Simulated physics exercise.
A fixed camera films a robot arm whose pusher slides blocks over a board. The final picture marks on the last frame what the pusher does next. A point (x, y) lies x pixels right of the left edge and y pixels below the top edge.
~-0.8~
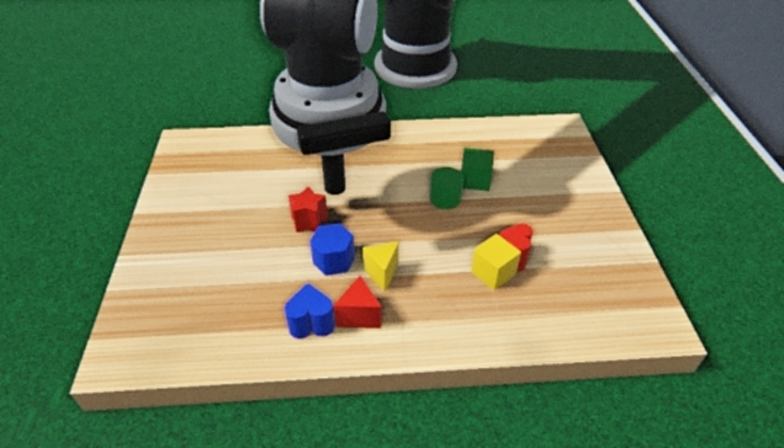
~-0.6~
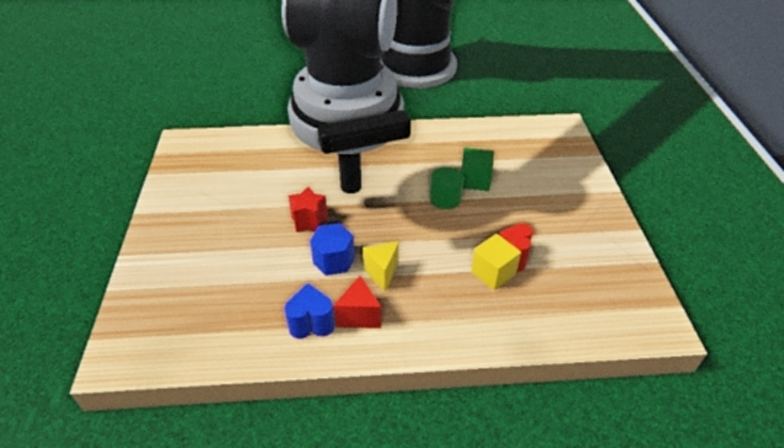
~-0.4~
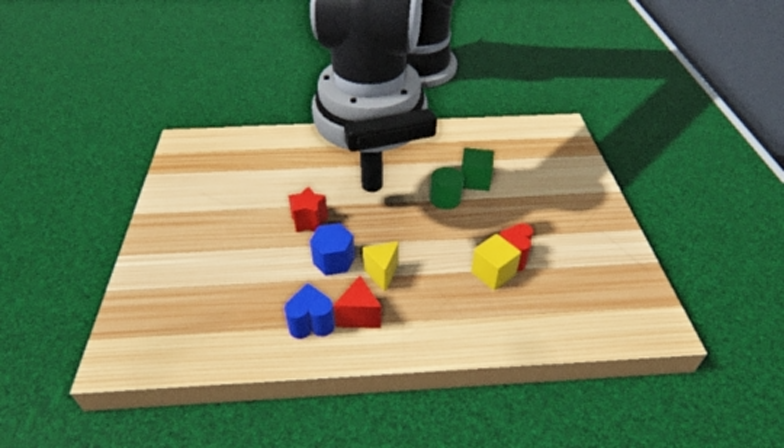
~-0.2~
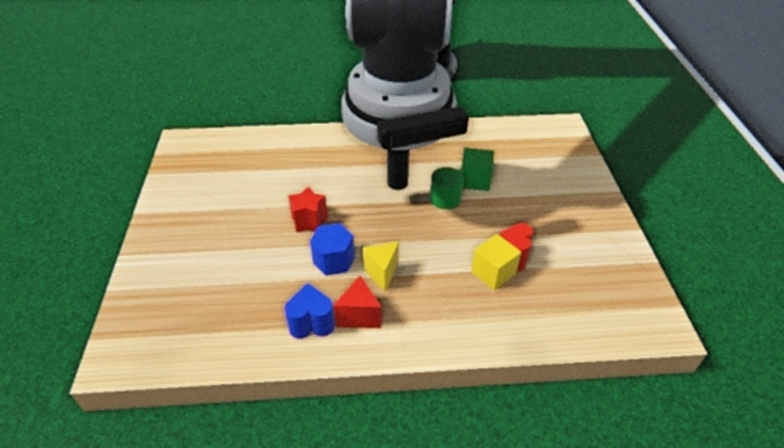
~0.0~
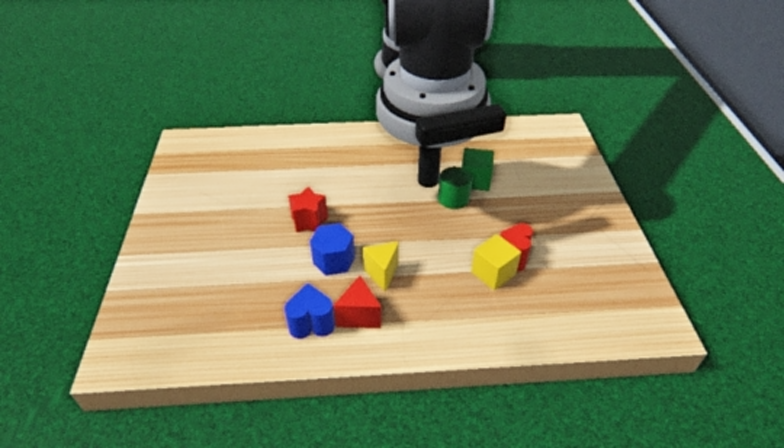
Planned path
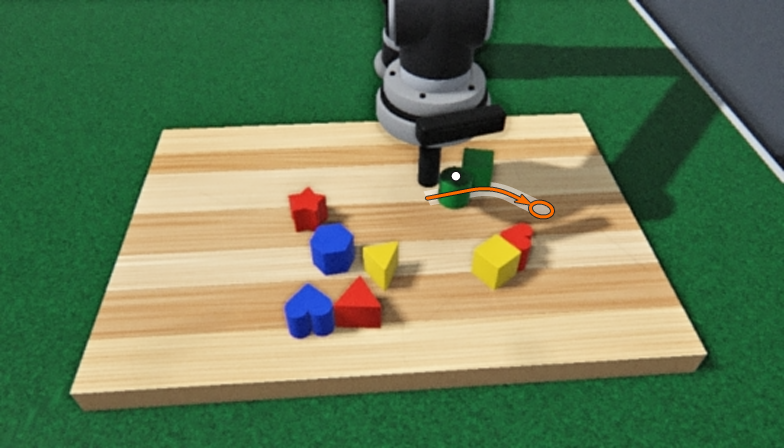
A black and grey robot arm with a thin pusher stands at the far edge of a striped wooden board on green ground, seen from above by a still camera. Red, blue and yellow blocks sit at left and centre, with a yellow and a red one at right and two green ones behind. The pusher slides steadily right and nudges the green cylinder slightly rightward.
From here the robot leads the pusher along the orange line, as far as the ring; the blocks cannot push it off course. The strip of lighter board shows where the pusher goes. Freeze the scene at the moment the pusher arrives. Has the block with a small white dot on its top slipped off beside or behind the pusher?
Yes, I think so.
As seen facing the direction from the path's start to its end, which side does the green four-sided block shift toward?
It will end up to the left.
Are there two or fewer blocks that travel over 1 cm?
Answer: Yes.
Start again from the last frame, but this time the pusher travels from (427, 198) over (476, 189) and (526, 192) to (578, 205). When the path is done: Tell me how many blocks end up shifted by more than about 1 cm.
Answer: Two blocks.
The line goes from (427, 198) over (466, 191) and (505, 192) to (541, 209); the dot is on the green cylinder.
What follows on the original path. One third of the way, pusher at (468, 174); green cylinder at (493, 179); green four-sided block at (485, 154).
Two thirds of the way, pusher at (510, 176); green cylinder at (522, 188); green four-sided block at (489, 150).
At the end, pusher at (546, 193); green cylinder at (541, 204); green four-sided block at (489, 150); red heart unmoved.
